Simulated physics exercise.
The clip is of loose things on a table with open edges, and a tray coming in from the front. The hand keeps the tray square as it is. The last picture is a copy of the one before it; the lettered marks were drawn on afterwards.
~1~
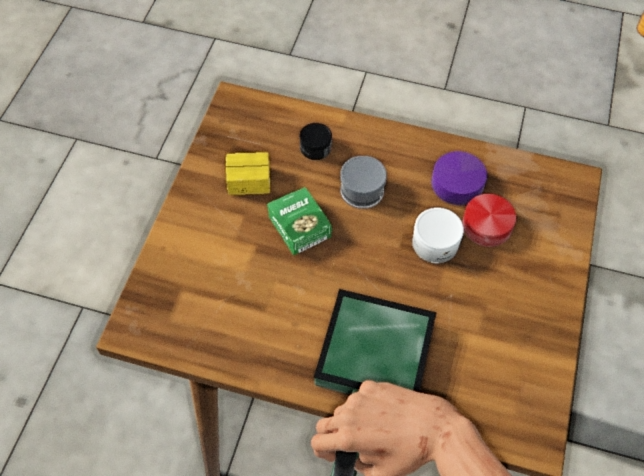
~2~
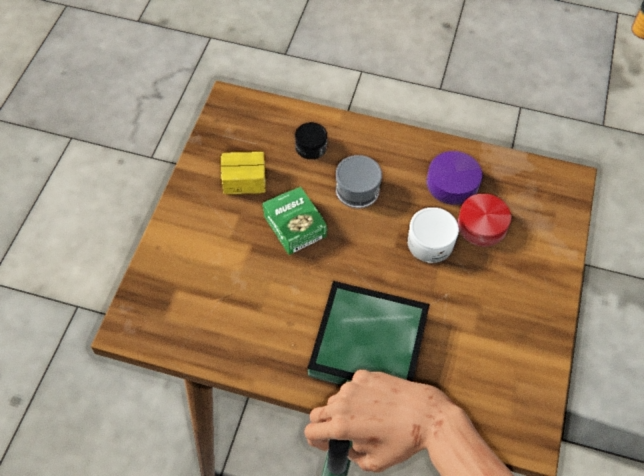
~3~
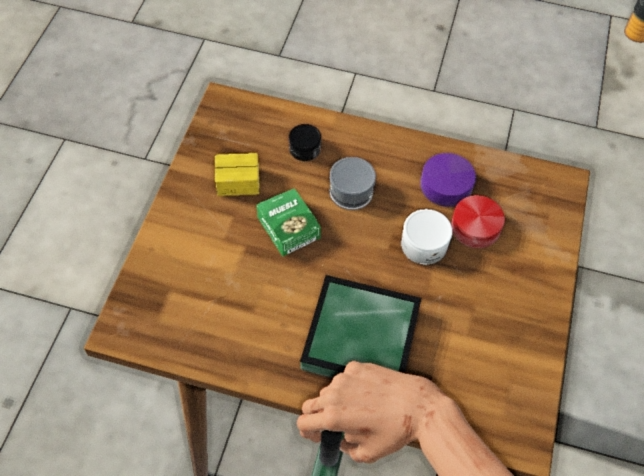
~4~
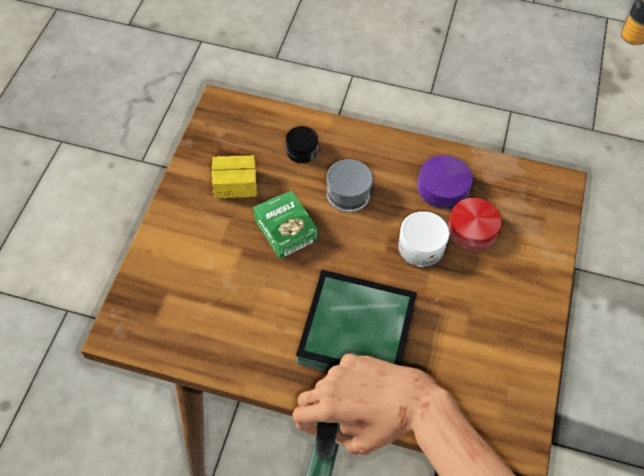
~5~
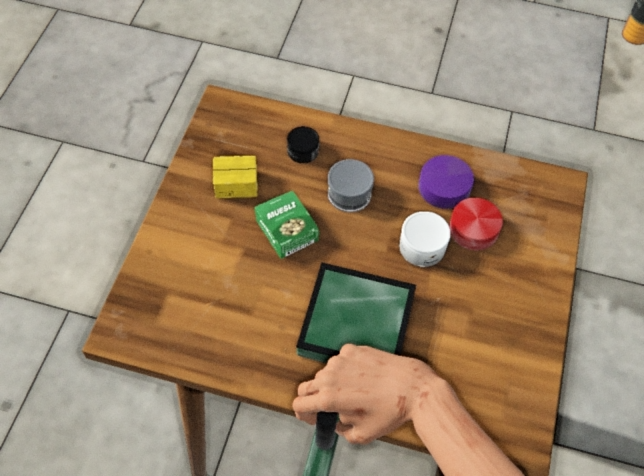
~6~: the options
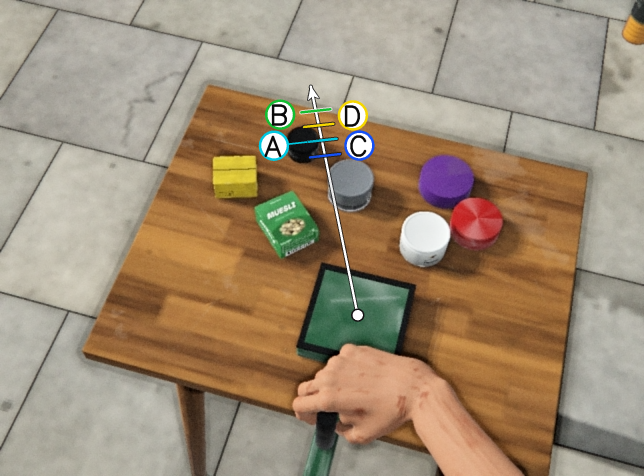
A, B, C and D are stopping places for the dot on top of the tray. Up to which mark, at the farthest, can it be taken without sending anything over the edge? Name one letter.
It can go as far as C.
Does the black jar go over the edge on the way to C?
No.
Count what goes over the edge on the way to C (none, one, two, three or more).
By then, none.
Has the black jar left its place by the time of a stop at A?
Yes.
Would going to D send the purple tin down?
No.
On the marked copy, A at (322, 140); B at (316, 111); C at (325, 156); D at (318, 125); the arrow from (358, 315) to (311, 86); the white dot at (358, 315).
Taking C. A third of the way, tray (344, 259); green packet (278, 213); white tub (426, 236).
Two thirds of the way, tray (333, 202); yellow box (217, 165); grey tin (356, 150).
When it is over, tray (325, 163); grey tin (361, 116); black jar (309, 112); nothing has fallen.
As for the rest, A drops the black jar and grey tin; B drops the black jar and grey tin; D drops the black jar and grey tin.
